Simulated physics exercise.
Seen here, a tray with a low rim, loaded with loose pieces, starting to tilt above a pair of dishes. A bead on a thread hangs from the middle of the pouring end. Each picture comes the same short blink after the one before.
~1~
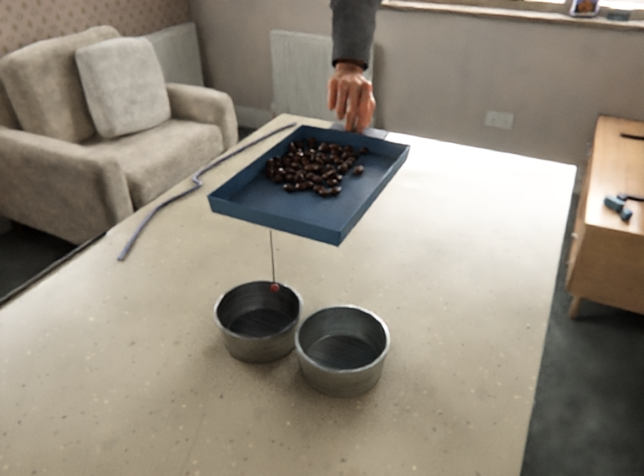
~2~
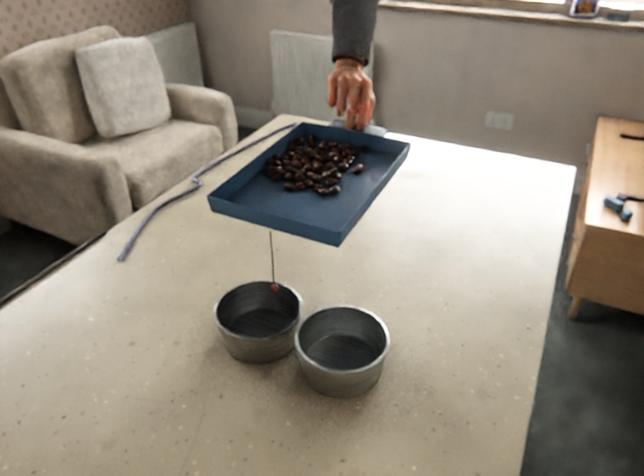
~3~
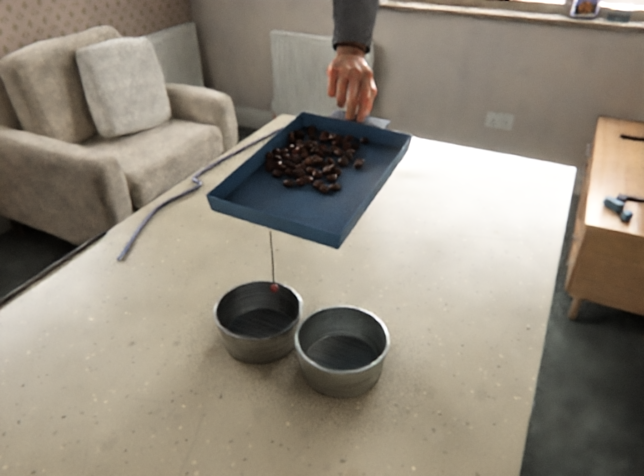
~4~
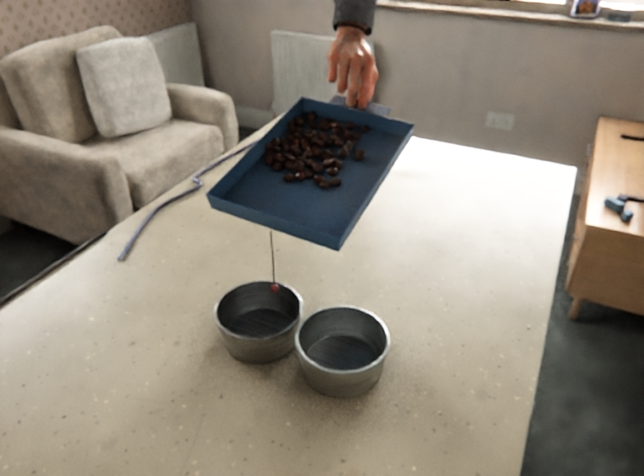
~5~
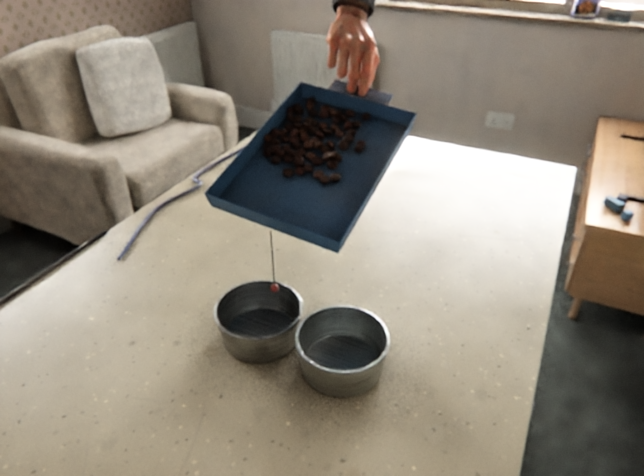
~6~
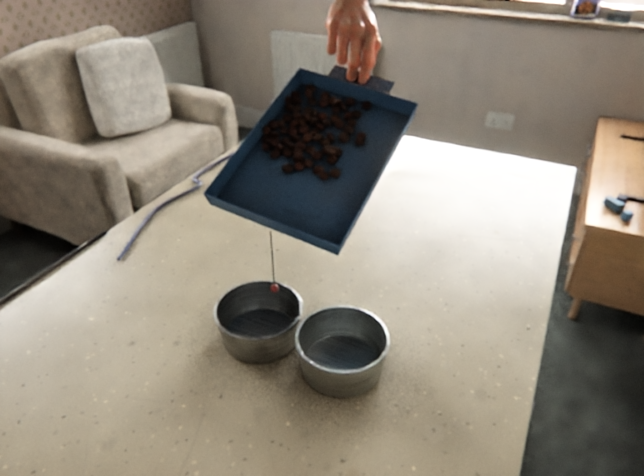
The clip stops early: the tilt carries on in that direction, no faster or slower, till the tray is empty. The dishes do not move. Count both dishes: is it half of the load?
In the dishes lies more than half of it.
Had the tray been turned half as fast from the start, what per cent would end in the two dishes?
It comes to 90 per cent or so.
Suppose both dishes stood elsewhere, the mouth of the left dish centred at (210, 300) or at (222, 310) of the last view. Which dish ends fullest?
At the first place right, at the second right.
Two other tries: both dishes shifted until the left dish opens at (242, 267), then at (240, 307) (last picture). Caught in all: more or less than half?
In turn: Below a half; over half.
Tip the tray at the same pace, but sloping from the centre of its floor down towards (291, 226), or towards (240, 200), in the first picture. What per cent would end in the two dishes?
First some 70, then 10 per cent.
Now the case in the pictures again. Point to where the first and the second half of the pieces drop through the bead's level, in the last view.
Early half (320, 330), late half (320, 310).
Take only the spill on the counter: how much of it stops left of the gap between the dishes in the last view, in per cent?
Roughly 60 in a hundred.
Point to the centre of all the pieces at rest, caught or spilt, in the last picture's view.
Roughly at (328, 361).
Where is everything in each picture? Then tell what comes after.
Corners of the pouring end at (210, 195) and (338, 229), level; middle of the load at (315, 166), flat chocolate drops; left dish at (237, 347); right dish at (323, 380); bead on its thread at (275, 288), in the first picture.
Corners of the pouring end at (210, 195) and (338, 230), level; middle of the load at (315, 164), in the second picture.
Corners of the pouring end at (209, 194) and (338, 233), tipped barely, lowest at the right corner; middle of the load at (315, 158), in the third picture.
Corners of the pouring end at (209, 193) and (339, 236), tipped a little, lowest at the right corner; middle of the load at (316, 149), in the fourth picture.
Corners of the pouring end at (208, 192) and (338, 240), tipped clearly, lowest at the right corner; middle of the load at (315, 140), in the fifth picture.
Corners of the pouring end at (207, 192) and (338, 244), tipped clearly, lowest at the right corner; middle of the load at (315, 132); left dish at (236, 347); right dish at (322, 380), in the sixth picture.
Soon, tray tipped steeply; nearly all on the tray; a stray few in the air.
A while on, tray tipped past a quarter turn; about a third on the tray; about half in the right dish; a stray few in the left dish; a small part outside both; a small part in the air.
Towards the end, tray tipped past a quarter turn; about two thirds in the right dish; a small part in the left dish; a small part outside both.
Finally, tray tipped past a quarter turn; about two thirds in the right dish; a small part in the left dish; a small part outside both.
